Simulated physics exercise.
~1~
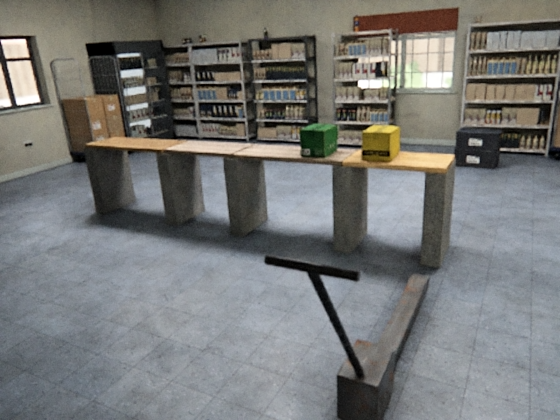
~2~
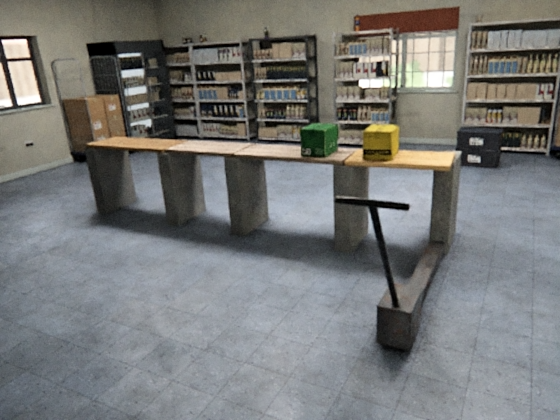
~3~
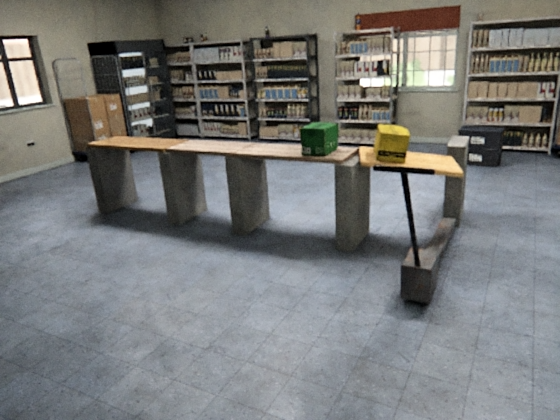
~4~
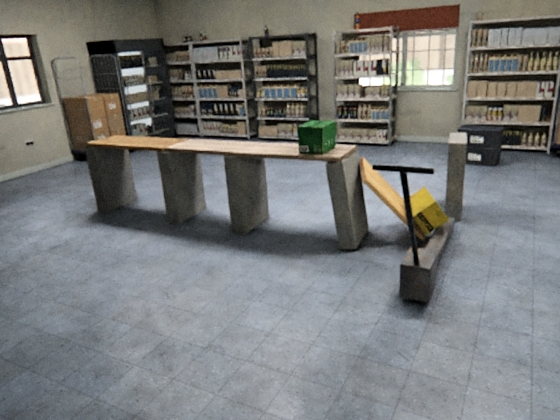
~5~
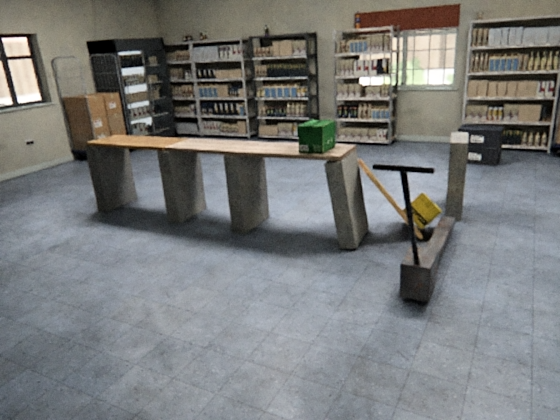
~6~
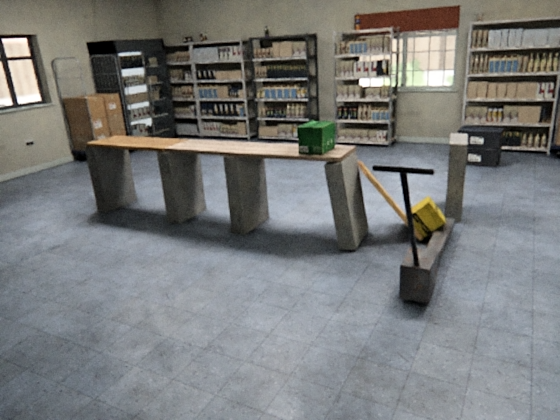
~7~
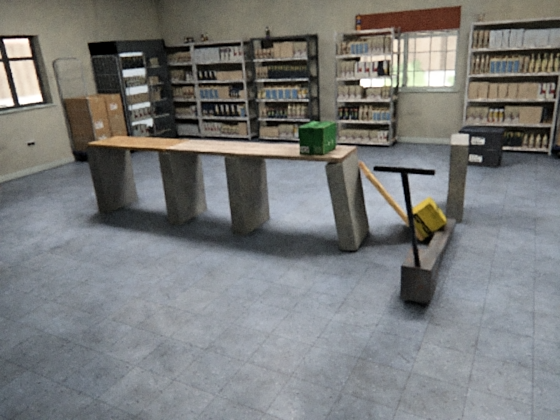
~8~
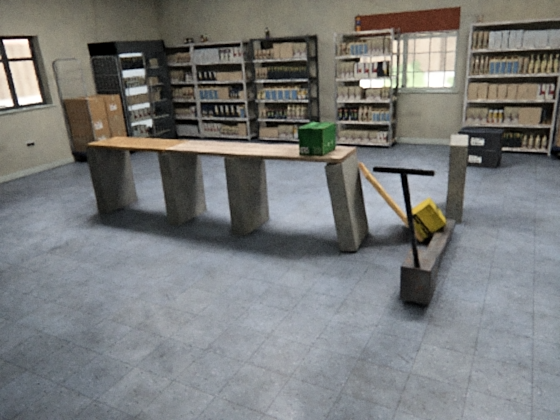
In this clip, a floor jack slides up to the right end of a row of boards on grey blocks and pushes the end upright back, and the right board drops at one end, tipping the yellow carton down against the jack while the green carton stays on top.
